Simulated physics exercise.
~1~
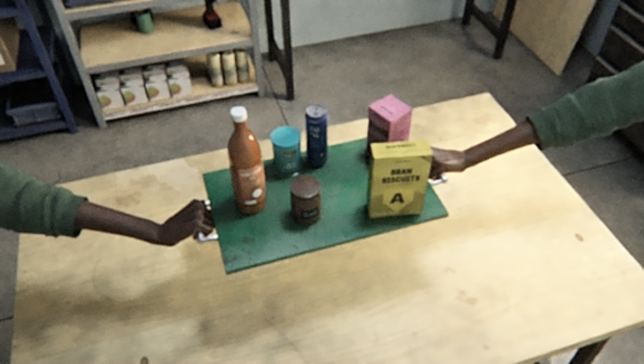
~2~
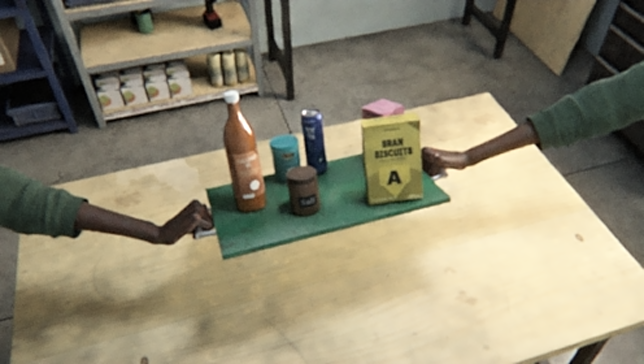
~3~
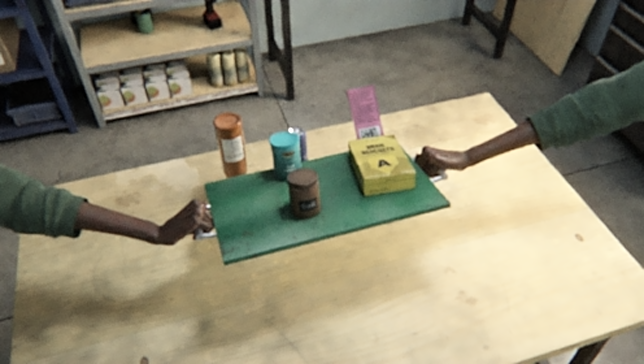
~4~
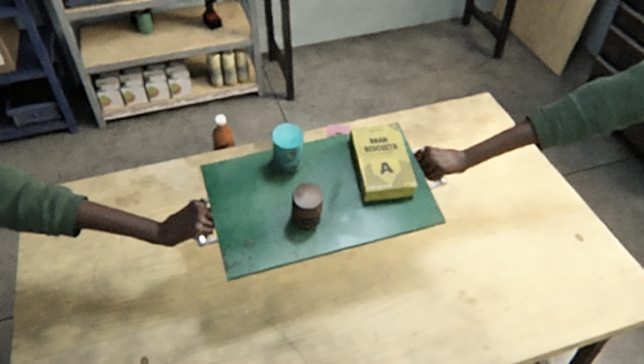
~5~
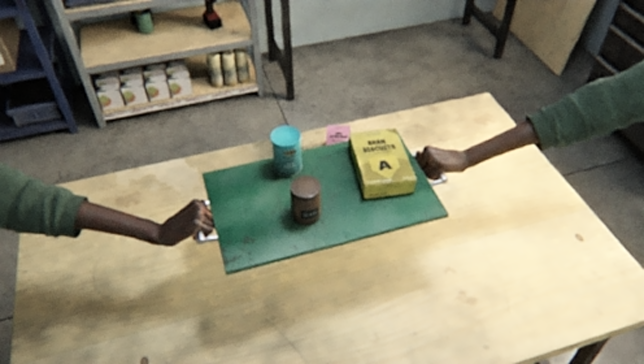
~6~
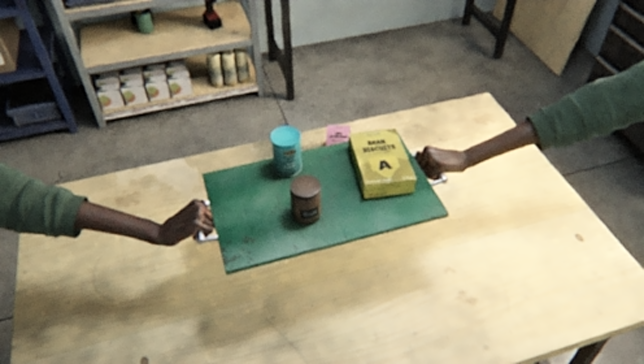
We see two hands tilt a green tray of six items away, then back toward the viewer and level, as the orange bottle, blue can and pink carton go off the far edge and the yellow packet topples, ending flat beside the upright turquoise tin and brown jar.
